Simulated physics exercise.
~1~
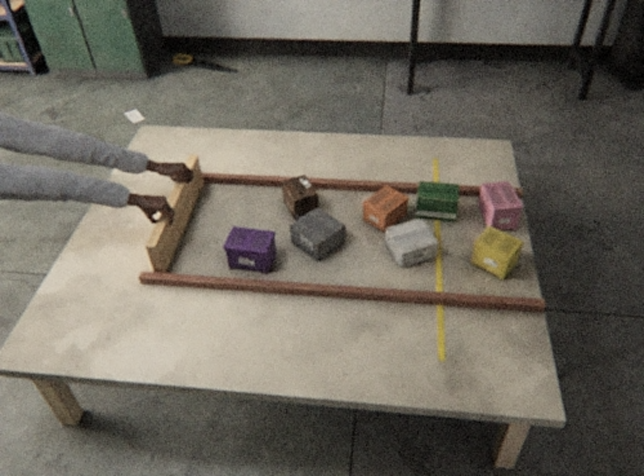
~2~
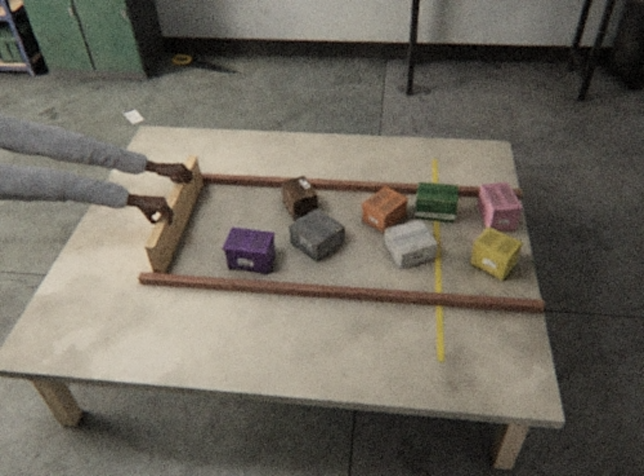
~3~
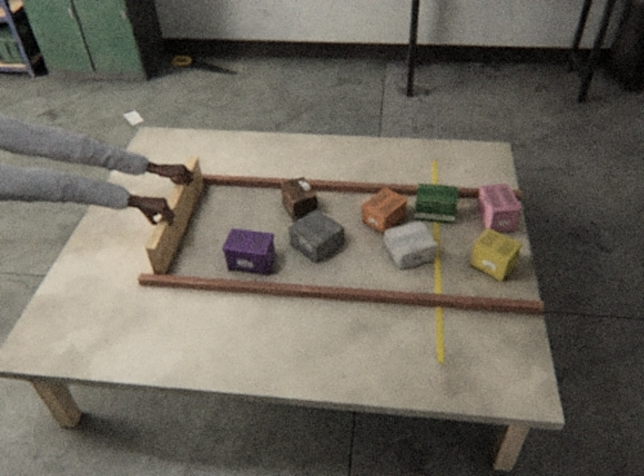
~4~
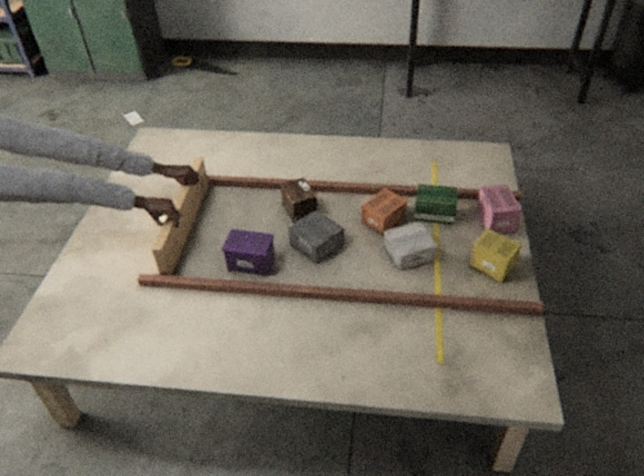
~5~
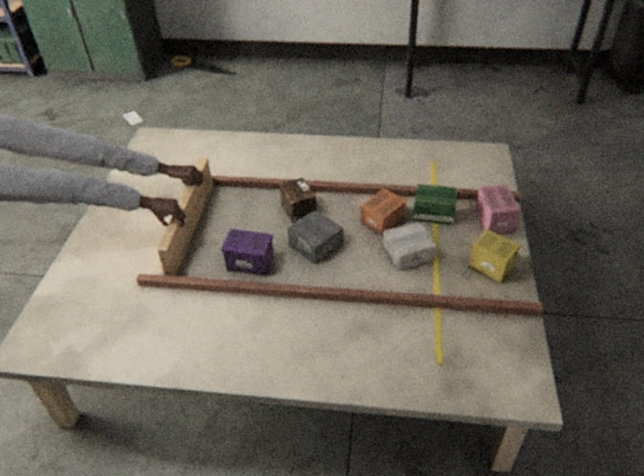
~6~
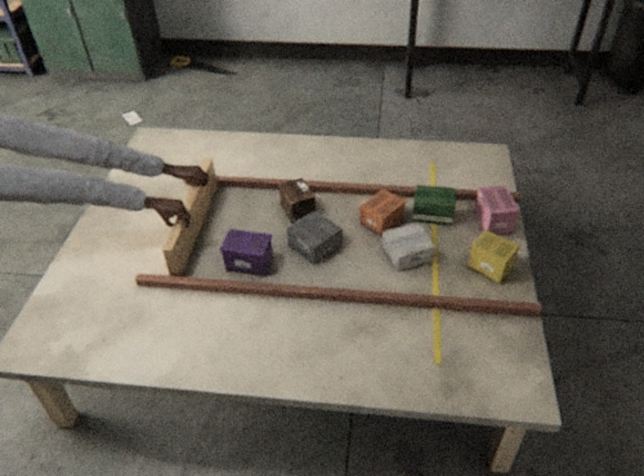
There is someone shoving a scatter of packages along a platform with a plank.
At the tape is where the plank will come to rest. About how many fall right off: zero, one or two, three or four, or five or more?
Honestly, the ones lost over the side add up to one, maybe two.
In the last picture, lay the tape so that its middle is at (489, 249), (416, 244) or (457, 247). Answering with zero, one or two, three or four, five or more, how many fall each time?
Well, in the order given, it's 5 or more, 1 or 2 and three or four.
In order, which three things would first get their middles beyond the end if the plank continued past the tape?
Leading is the pink tote, followed by the yellow tote and the green box in that order.
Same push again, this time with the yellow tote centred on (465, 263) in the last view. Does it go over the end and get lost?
In that case it never drops.
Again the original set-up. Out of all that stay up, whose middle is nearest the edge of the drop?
It's the green box that ends nearest.
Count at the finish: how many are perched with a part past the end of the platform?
I'd put it at 1.
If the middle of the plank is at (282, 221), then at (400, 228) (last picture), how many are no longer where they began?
The first count is 3, and then it's 8.
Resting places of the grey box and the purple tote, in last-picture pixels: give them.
Positions - first (456, 239), then (460, 266).
Early on, none off yet; pink tote at rest near (496, 211); yellow tote at rest near (493, 257); green box at rest near (434, 205).
Finally, the number that fall off is one or two; lost, yellow tote and pink tote.
